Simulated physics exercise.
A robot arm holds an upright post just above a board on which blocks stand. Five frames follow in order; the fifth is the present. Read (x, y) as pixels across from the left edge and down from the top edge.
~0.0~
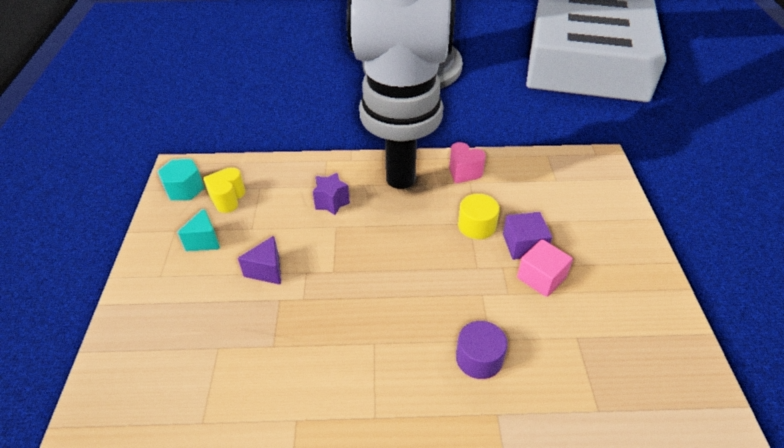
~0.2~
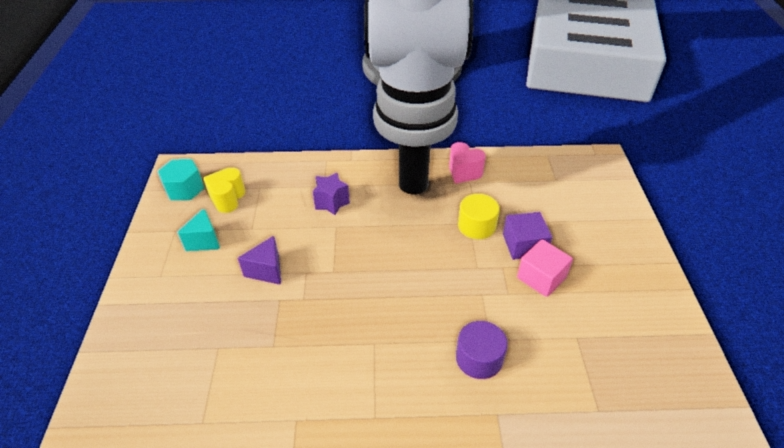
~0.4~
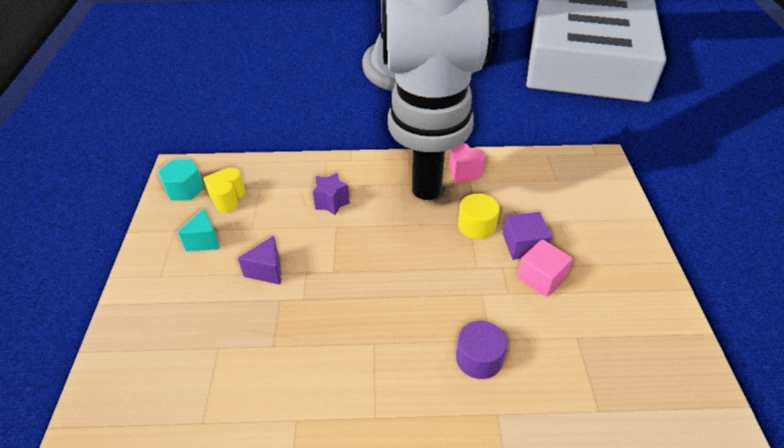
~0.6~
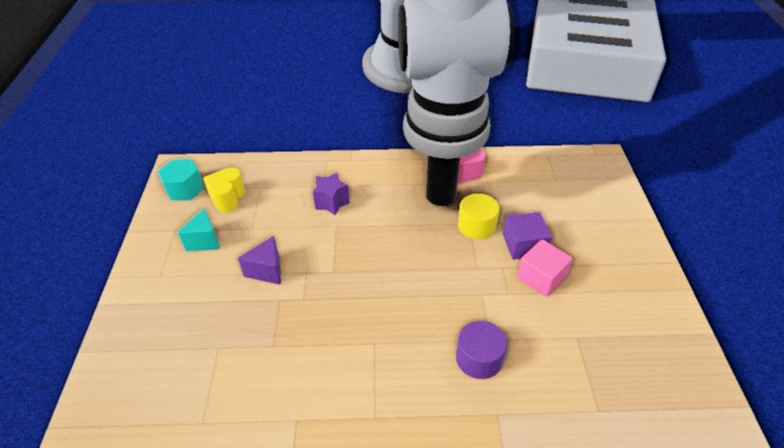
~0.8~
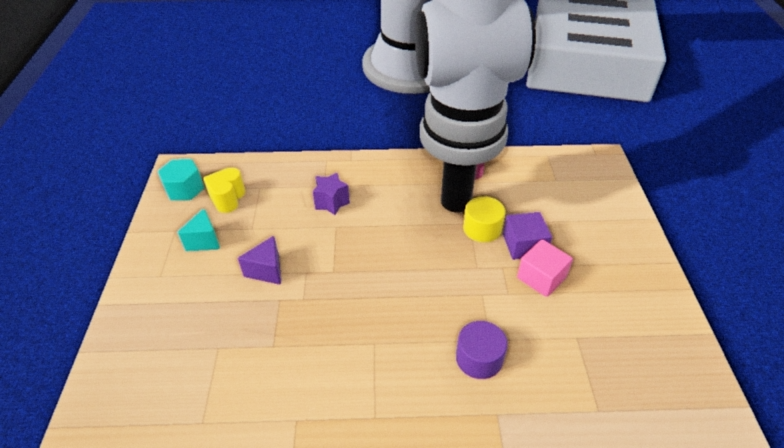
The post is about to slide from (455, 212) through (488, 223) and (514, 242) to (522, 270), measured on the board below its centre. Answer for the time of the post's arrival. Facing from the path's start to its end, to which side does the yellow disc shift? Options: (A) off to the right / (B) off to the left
Correct choice: B.
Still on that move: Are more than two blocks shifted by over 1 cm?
Yes, it checks out.
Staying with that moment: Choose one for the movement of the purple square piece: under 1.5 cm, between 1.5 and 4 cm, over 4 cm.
It gets moved over 4 cm.
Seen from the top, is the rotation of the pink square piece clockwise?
Yes, that is what happens.
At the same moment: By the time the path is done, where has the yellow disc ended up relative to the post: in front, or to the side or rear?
I think it loses its spot in front.
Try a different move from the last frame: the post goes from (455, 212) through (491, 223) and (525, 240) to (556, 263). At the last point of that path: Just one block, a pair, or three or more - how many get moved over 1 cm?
I'd put the number at three or more.
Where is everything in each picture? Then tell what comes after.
In the first frame, tip of the post at (401, 180), middles of tops, pink heart block at (466, 153), yellow disc at (480, 206), purple square piece at (529, 226), pink square piece at (547, 258).
In the second frame, post at (413, 185), nothing pushed.
In the third frame, post at (427, 190), nothing pushed.
In the fourth frame, post at (441, 196), nothing pushed.
In the fifth frame, post at (456, 202), pink heart block hidden, yellow disc at (486, 209), purple square piece at (529, 226), pink square piece at (547, 258).
What follows on the original path. One third of the way, post at (491, 214); yellow disc at (522, 222); purple square piece at (564, 235); pink square piece at (558, 265), turned 40° clockwise.
Two thirds of the way, post at (517, 233); yellow disc at (554, 238); purple square piece at (595, 241), turned 25° clockwise; pink square piece at (560, 268), turned 50° clockwise.
At the end, post at (525, 261); pink heart block unmoved; yellow disc at (565, 247); purple square piece at (604, 242), turned 15° clockwise; pink square piece at (566, 278), turned 65° clockwise.
